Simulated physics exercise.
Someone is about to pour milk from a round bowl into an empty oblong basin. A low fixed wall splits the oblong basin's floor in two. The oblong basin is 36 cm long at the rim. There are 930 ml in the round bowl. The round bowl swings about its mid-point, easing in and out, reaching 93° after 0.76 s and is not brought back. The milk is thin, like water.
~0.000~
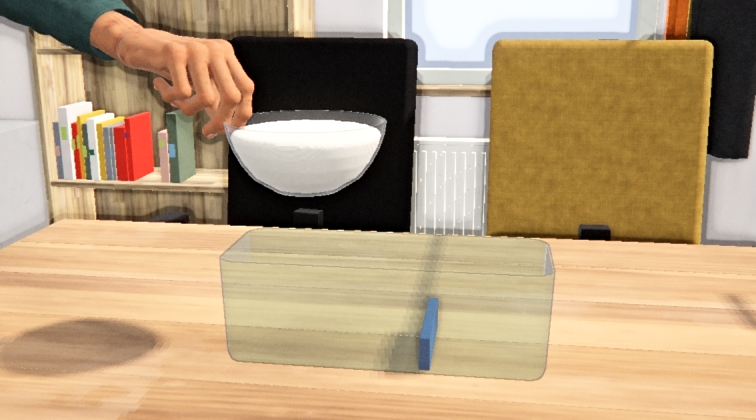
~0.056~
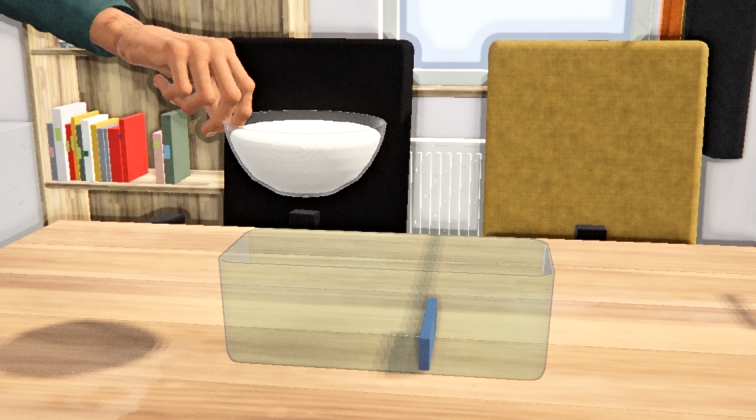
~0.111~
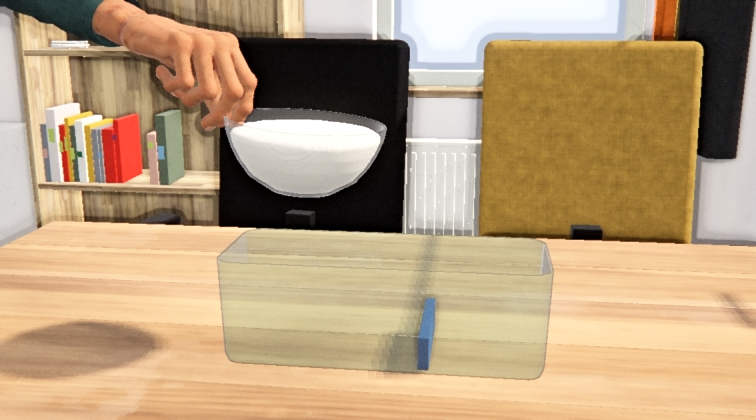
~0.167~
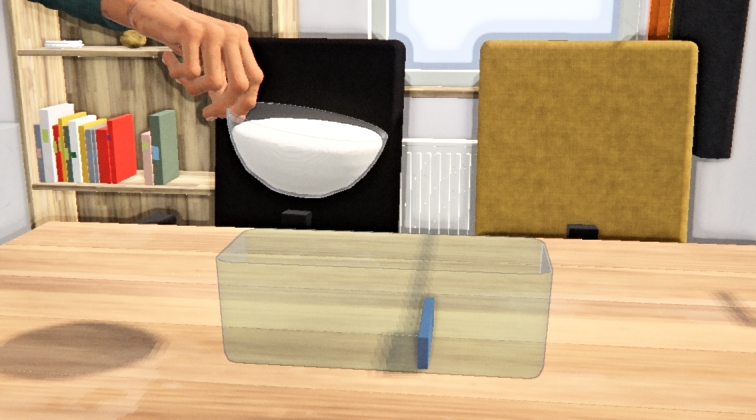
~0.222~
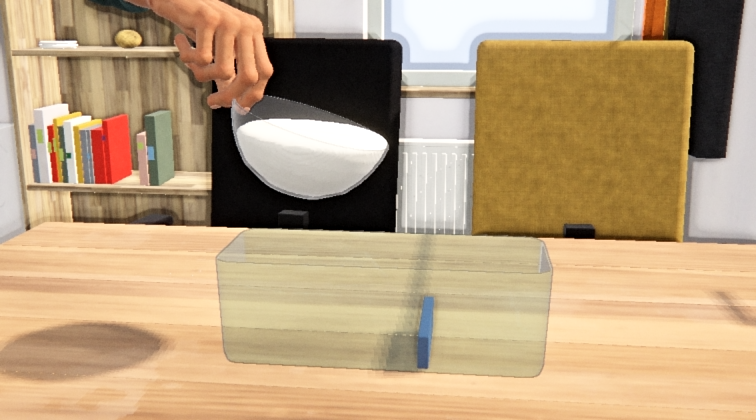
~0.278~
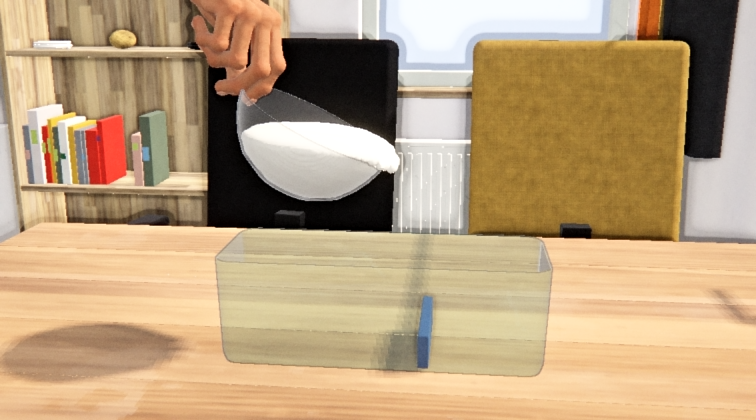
At the start, a hand holds a clear round bowl of white milk level above an empty, see-through oblong basin with a blue upright piece, on a wooden table. The bowl gradually tilts down to the right as the hand rises, and milk begins running over its right edge.
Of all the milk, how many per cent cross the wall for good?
The far part has some 38 per cent.
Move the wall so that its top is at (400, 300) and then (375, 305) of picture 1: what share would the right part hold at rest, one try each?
In turn about 75 and 85 per cent.
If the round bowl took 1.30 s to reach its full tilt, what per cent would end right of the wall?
In that case some 55 per cent.
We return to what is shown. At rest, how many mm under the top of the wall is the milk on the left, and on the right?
Some 20 mm on the left and 14 mm on the right.
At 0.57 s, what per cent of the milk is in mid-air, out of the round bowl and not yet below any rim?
Some 30 per cent.
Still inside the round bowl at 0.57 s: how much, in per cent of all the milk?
About 20 per cent.
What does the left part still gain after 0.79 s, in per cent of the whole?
Some 12 per cent.
After 0.57 s the tilt is 80° and 21 per cent is still to pour, 12 is left of the wall and 36 right of it.
After 0.79 s the tilt is 93° and 1 per cent is still to pour, 42 is left of the wall and 40 right of it.
After 1.01 s the tilt is 93° and 0 per cent is still to pour, 48 is left of the wall and 42 right of it.
After 1.26 s the tilt is 93° and 0 per cent is still to pour, 54 is left of the wall and 38 right of it.
In the end 54 per cent lies left of the wall, 38 right of it and 9 outside.
